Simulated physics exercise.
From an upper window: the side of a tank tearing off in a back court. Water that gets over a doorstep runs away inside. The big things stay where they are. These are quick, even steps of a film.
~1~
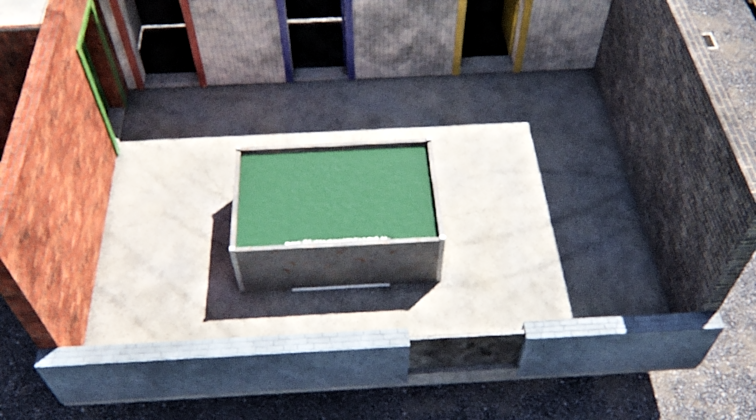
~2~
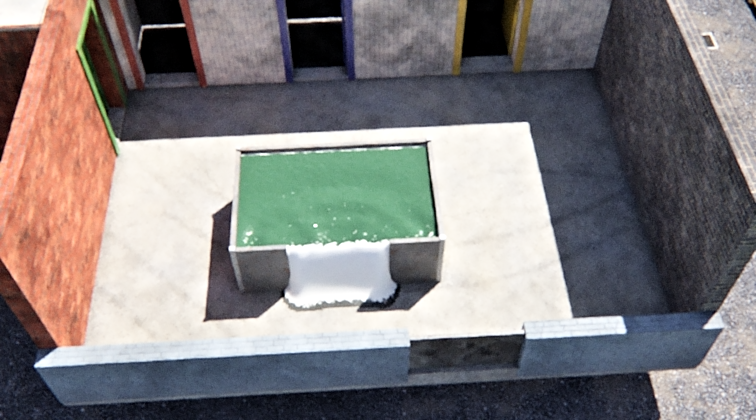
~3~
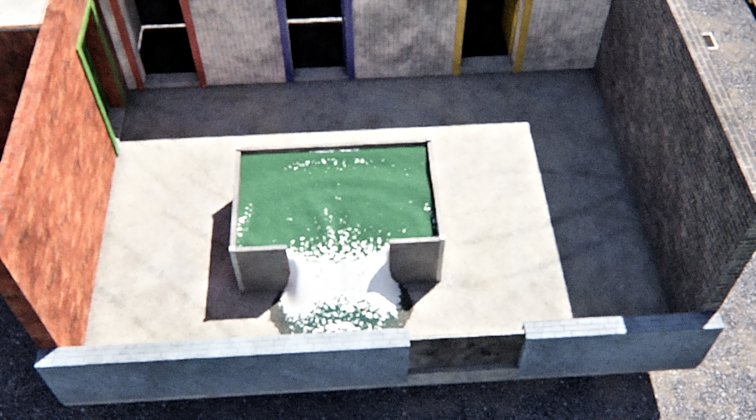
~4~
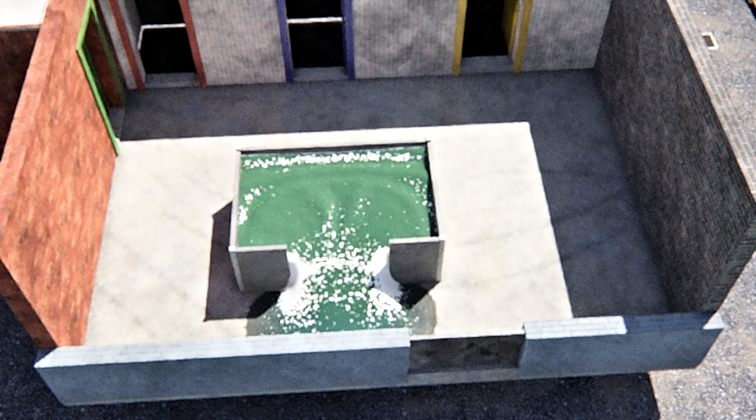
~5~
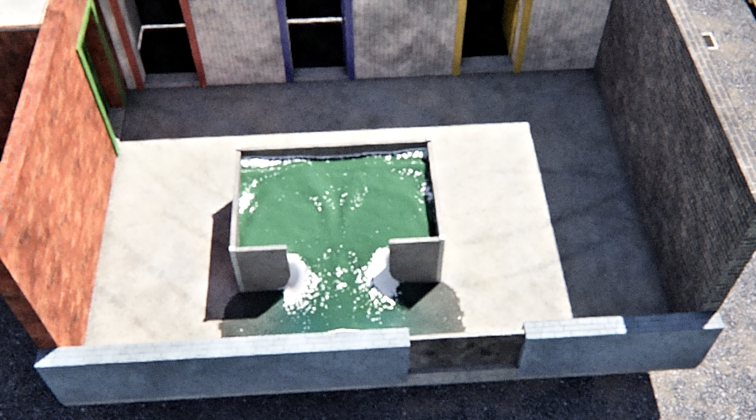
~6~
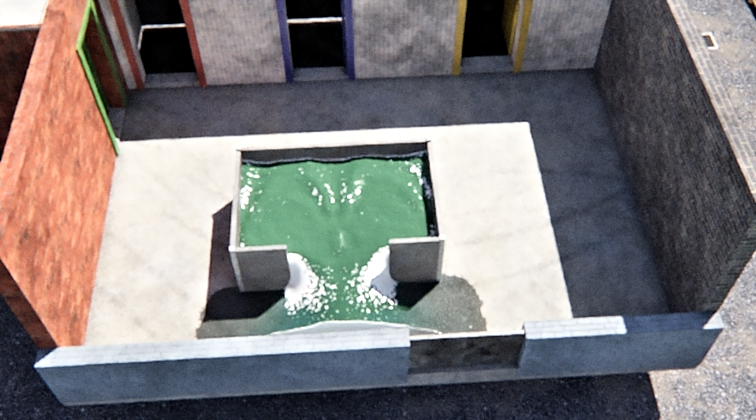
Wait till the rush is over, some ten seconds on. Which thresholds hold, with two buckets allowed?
The green door takes more than that; the red door takes more than that; the blue door takes more than that; the yellow door stays under that.
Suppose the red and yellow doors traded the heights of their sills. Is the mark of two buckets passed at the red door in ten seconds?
In short: The red one takes more.
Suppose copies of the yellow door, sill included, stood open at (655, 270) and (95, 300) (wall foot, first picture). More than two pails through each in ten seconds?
In that order: Takes more, is over.
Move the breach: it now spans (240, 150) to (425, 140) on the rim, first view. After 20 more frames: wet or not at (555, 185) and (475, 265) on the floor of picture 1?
One after the other: Under water, free of water.
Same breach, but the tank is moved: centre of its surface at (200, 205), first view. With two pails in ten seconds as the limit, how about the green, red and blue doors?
Green holds; red passes that mark; blue is under.
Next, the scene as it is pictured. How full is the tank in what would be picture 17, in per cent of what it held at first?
Some 46 per cent.
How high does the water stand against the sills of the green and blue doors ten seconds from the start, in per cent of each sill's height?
Roughly 270 per cent, then 170 per cent.
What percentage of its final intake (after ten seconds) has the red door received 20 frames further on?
Near 10 in a hundred.
A moment on, water covers 25 % of the floor; the green door not reached, the red door not reached, the blue door not reached, the yellow door not reached.
Next, water covers 45 % of the floor; the green door not reached, the red door not reached, the blue door not reached, the yellow door not reached.
Then, water covers 65 % of the floor; the green door wet at the sill, nothing in, the red door under two buckets in, the blue door not reached, the yellow door not reached.
Later, water covers 95 % of the floor; the green door under two buckets in, the red door far over two buckets in, the blue door wet at the sill, nothing in, the yellow door wet at the sill, nothing in.
In the end, water covers 100 % of the floor; the green door over two buckets in, the red door far over two buckets in, the blue door over two buckets in, the yellow door wet at the sill, nothing in.
